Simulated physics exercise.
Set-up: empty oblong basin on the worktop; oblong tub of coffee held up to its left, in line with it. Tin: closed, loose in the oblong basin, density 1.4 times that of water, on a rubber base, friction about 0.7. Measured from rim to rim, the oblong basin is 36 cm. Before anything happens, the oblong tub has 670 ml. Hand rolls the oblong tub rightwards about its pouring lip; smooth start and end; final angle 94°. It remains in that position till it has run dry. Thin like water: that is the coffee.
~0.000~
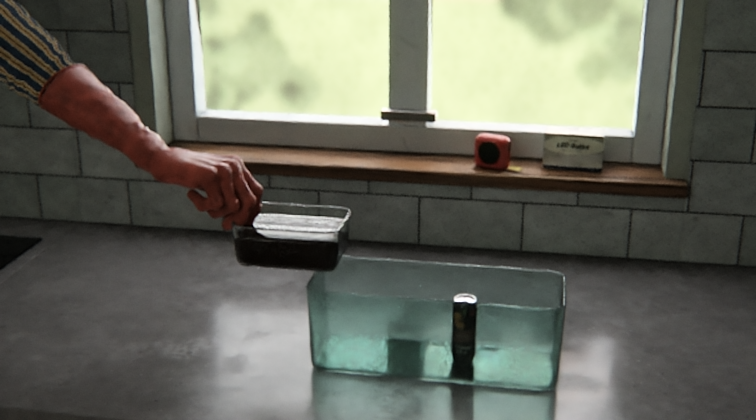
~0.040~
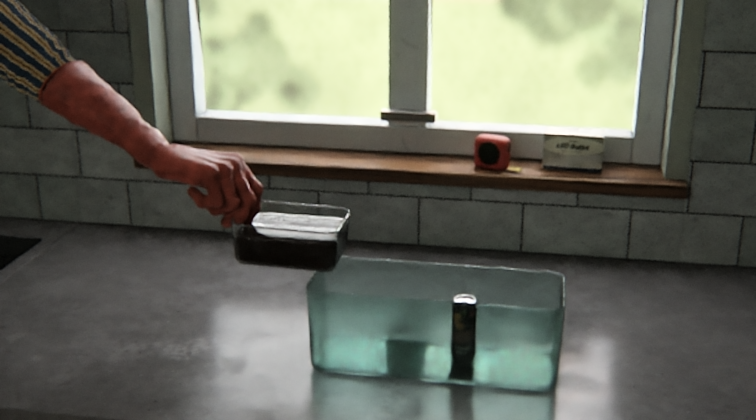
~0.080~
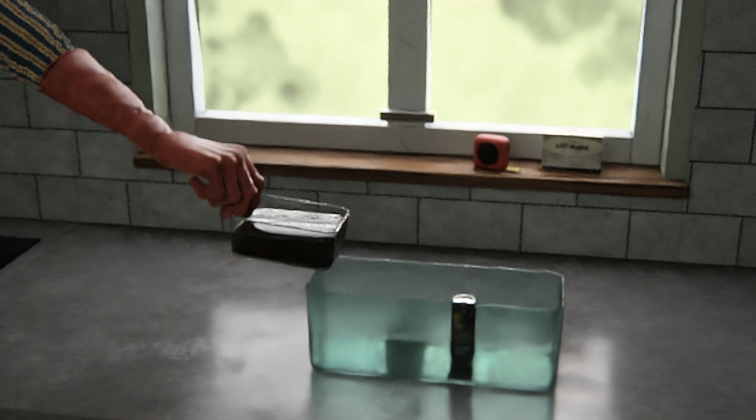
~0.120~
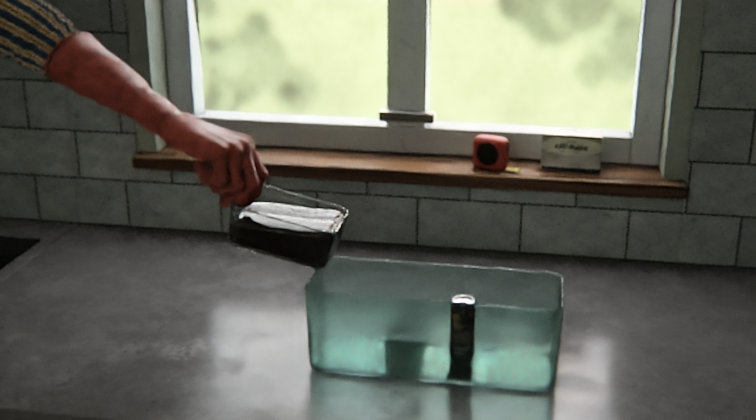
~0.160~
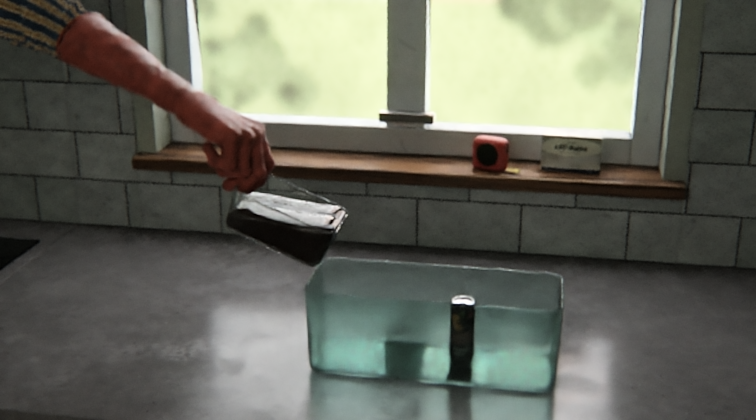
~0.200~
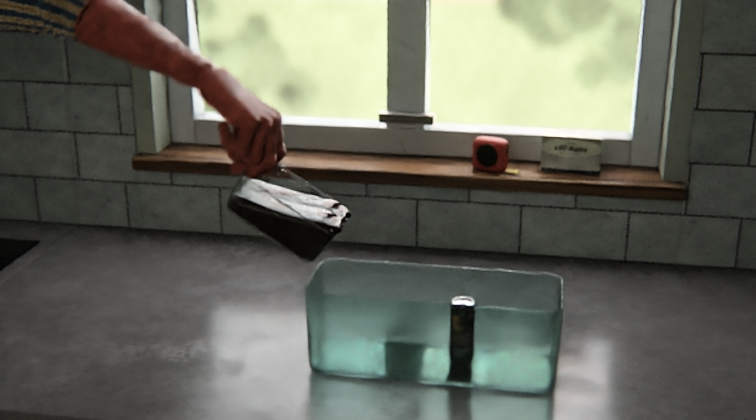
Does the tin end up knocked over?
No. It stands firm.
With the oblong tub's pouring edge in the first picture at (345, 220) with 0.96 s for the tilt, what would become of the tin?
Then the tin remains standing.
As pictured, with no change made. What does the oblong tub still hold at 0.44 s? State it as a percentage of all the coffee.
I reckon about 30 in a hundred is still held.
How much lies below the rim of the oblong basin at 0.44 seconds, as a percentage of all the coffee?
I'd estimate some 14 percent of the liquid.
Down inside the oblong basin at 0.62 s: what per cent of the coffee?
Some 84 per cent.
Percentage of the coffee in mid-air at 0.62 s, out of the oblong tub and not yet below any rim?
In-air share: About 7 %.
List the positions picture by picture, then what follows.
In the first frame, tilt 0°; pouring edge (344, 222); surface from (245, 223) to (343, 229); the oblong basin's rim runs from (316, 273) to (565, 292); the tin's top is at (465, 302).
In the second frame, tilt 1°; pouring edge (344, 222); surface from (244, 222) to (343, 228).
In the third frame, tilt 6°; pouring edge (343, 222); surface from (242, 218) to (342, 225).
In the fourth frame, tilt 13°; pouring edge (342, 223); surface from (240, 211) to (341, 221).
In the fifth frame, tilt 22°; pouring edge (342, 224); surface from (240, 200) to (342, 219); 1 per cent is over the edge.
In the sixth frame, tilt 32°; pouring edge (341, 225); surface from (240, 188) to (336, 214); 4 per cent is over the edge.
By 0.44 s the tilt is 91° and 31 per cent is still to pour; the tin stands where it began.
By 0.62 s the tilt is 94° and 5 per cent is still to pour; the tin stands where it began.
By 0.80 s the tilt is 94° and 1 per cent is still to pour; the tin stands where it began.
By 1.00 s the tilt is 94° and 0 per cent is still to pour; the tin stands where it began.
At rest the tin stands where it began.
